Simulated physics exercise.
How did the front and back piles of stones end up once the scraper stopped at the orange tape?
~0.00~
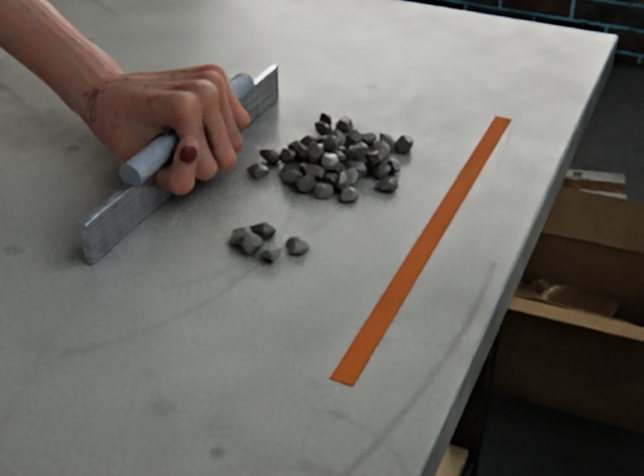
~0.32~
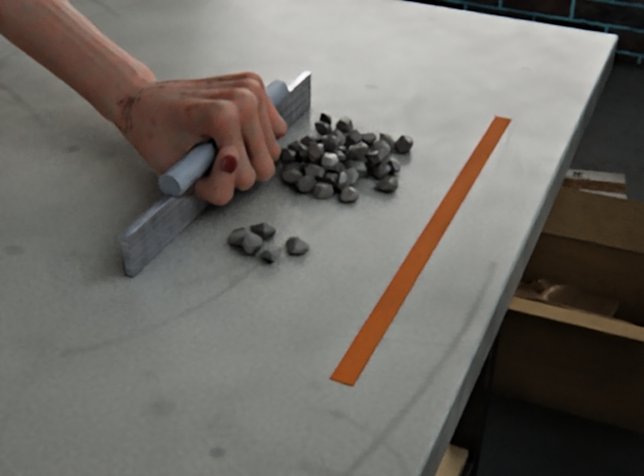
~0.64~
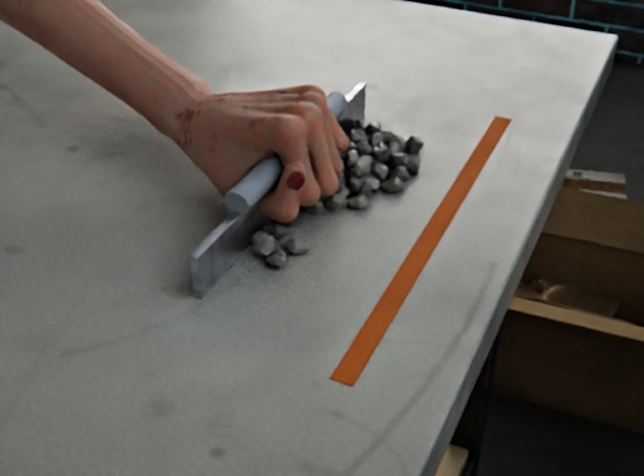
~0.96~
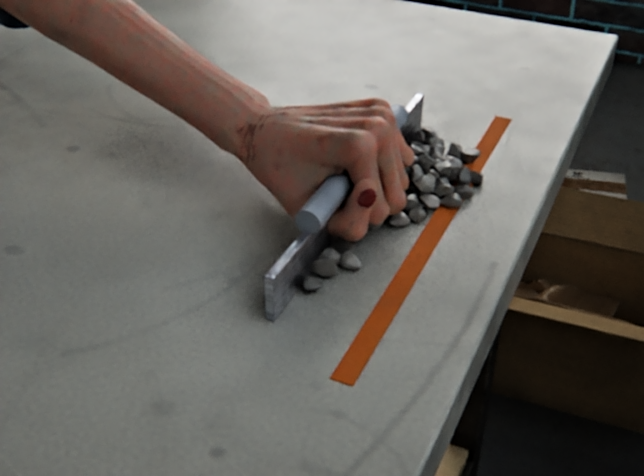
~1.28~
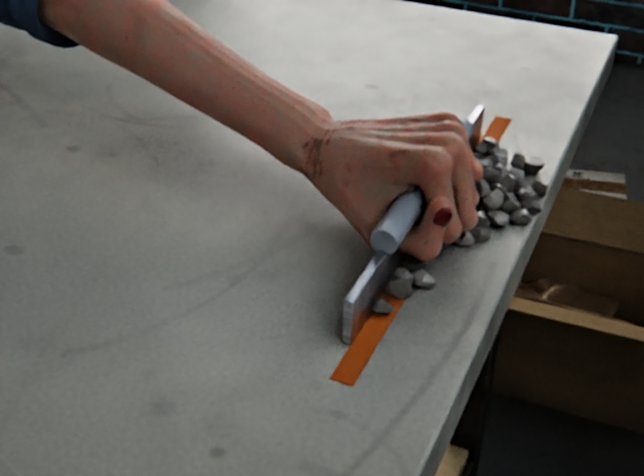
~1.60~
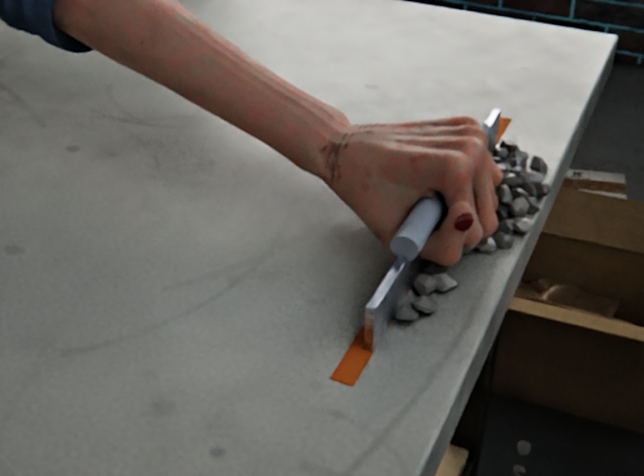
The small front pile stayed on the table, while the larger back pile lost a few stones over the edge.
